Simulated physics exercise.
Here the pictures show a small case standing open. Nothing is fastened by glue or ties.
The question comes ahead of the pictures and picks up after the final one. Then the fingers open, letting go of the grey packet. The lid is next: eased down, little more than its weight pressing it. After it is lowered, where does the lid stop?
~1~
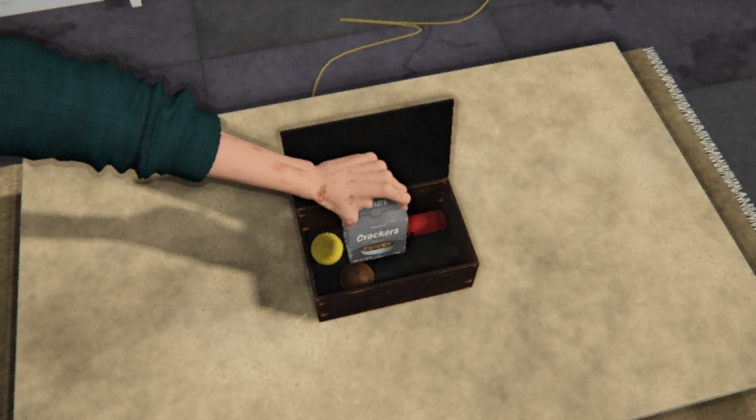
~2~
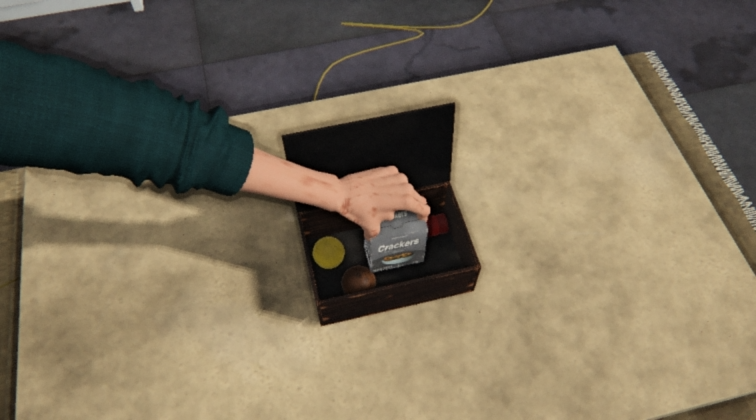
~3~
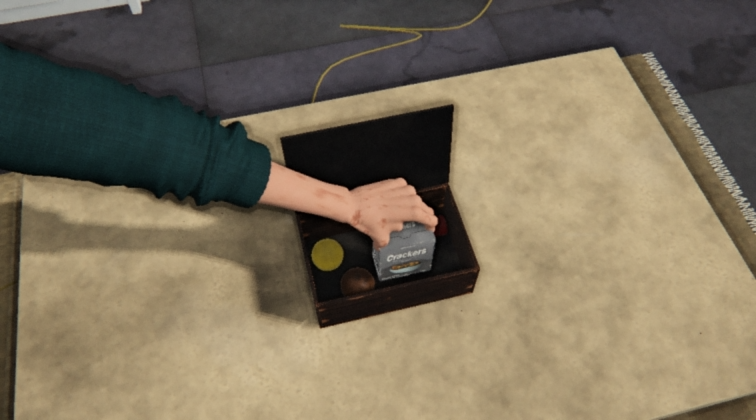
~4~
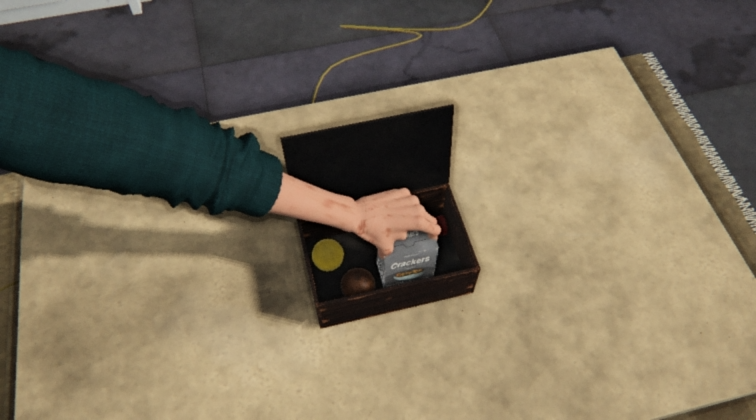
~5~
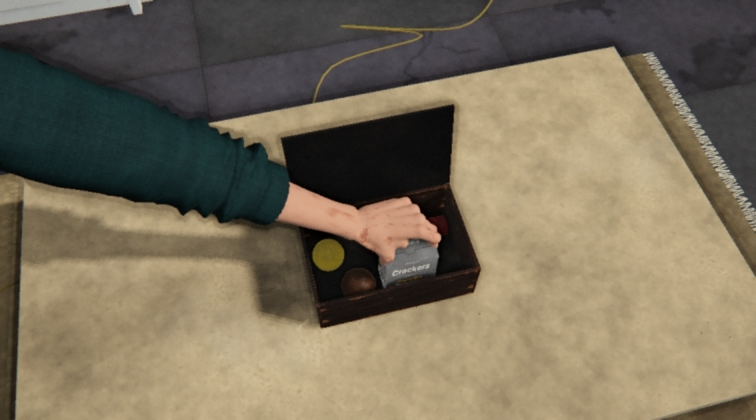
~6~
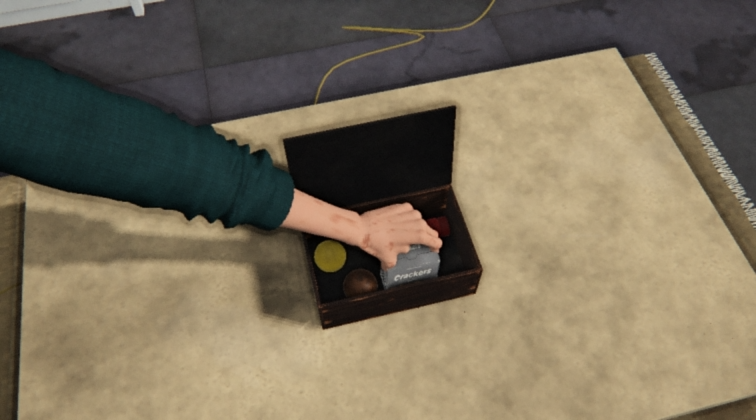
It stops short of closing.
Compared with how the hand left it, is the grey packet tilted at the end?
It stays as it was set.
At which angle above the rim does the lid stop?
About 12° above the rim.
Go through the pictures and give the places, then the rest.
The first picture shows still above its spot; grey packet (375, 227).
The second picture shows still above its spot; grey packet (395, 238); brown ball (359, 283).
The third picture shows still above its spot; grey packet (403, 247); yellow lemon (327, 255).
The fourth picture shows still above its spot; grey packet (406, 255).
The fifth picture shows still above its spot; grey packet (407, 262); brown ball (359, 285).
The sixth picture shows in place under the hand; grey packet (409, 267); yellow lemon (330, 256).
Then, 1.40 s later than the last frame, lid 73° above the rim.
Then, 1.80 s later than the last frame, lid 35° above the rim.
When it is over, lid 12° above the rim; all 4 as before. End places, in pixels of the last picture, grey packet near (409, 267).
